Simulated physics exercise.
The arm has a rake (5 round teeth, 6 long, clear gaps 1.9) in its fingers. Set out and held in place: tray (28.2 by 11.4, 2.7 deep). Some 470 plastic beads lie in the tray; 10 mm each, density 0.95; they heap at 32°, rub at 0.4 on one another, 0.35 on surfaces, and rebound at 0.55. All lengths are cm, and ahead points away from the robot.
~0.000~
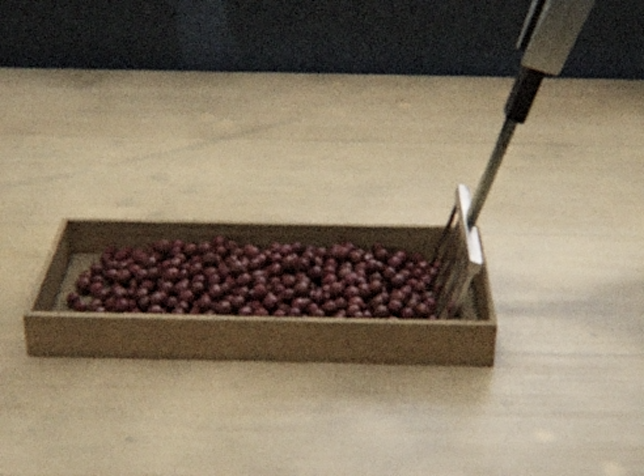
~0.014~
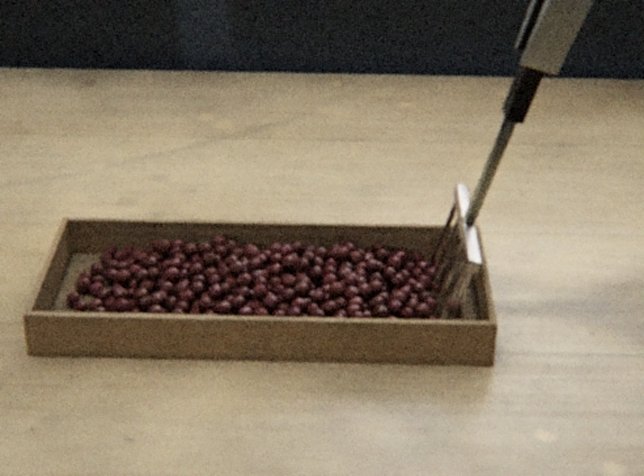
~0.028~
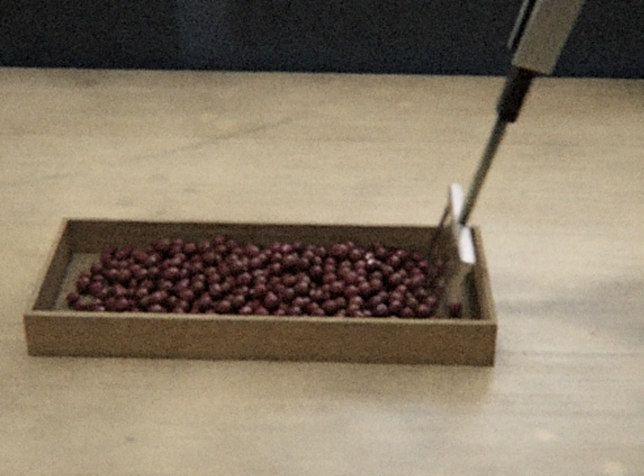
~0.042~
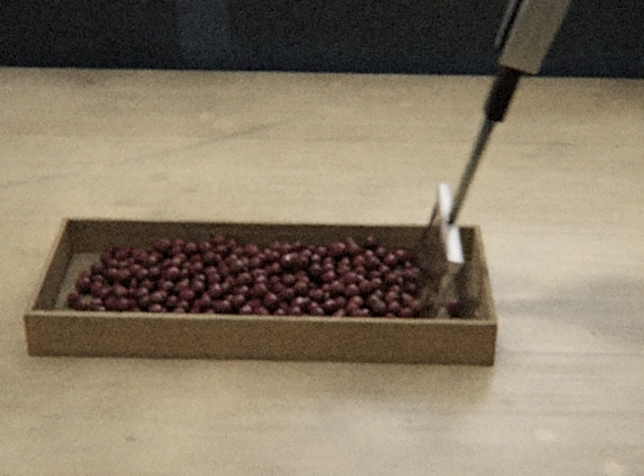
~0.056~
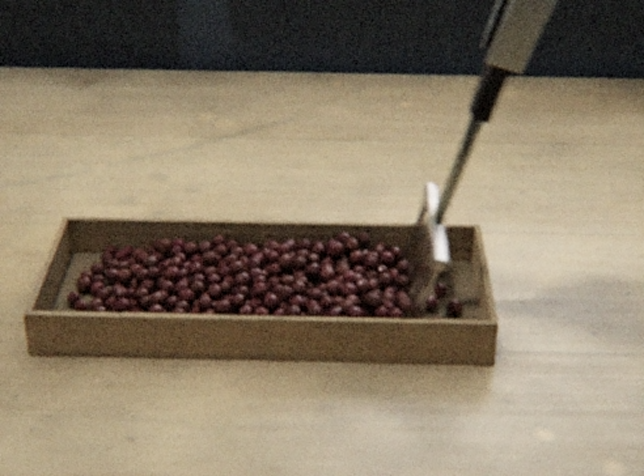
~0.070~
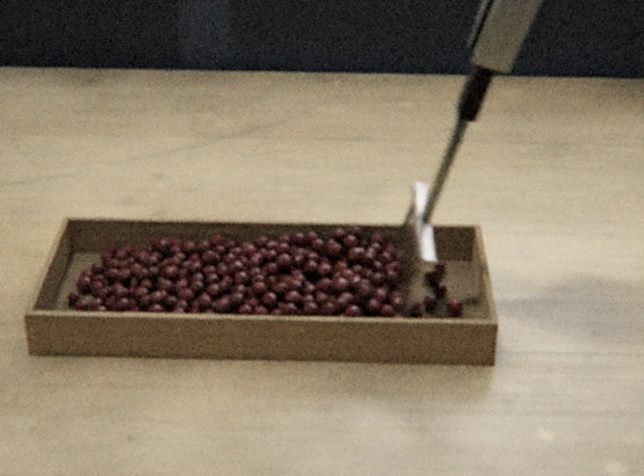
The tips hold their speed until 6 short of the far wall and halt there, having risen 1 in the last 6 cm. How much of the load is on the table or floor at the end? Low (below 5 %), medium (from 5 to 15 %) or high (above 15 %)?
A medium share, from 5 to 15 %, ends on the table or floor.
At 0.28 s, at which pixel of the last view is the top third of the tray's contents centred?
Around (182, 262).
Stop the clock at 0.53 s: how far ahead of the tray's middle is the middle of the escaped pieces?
Roughly 16 cm.
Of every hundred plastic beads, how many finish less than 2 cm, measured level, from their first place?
About 5 per cent.
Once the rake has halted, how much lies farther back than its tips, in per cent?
Roughly 40 per cent.
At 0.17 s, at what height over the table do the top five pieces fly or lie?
About 5 cm.
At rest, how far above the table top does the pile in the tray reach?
About 4.5 cm.
After 0.17 s, sloping 74°, highest piece 5 above the table; 467 in the tray, 1 on the table or floor.
After 0.28 s, sloping 74°, highest piece 7 above the table; 464 in the tray, 2 on the table or floor, 2 in flight or on the tool.
After 0.53 s, sloping 74°, highest piece 4 above the table; 426 in the tray, 42 on the table or floor.
After 1.23 s, sloping 74°, highest piece 4 above the table; 422 in the tray, 46 on the table or floor.
At rest, 422 in the tray, 46 on the table or floor. That is 10 % on the table or floor.
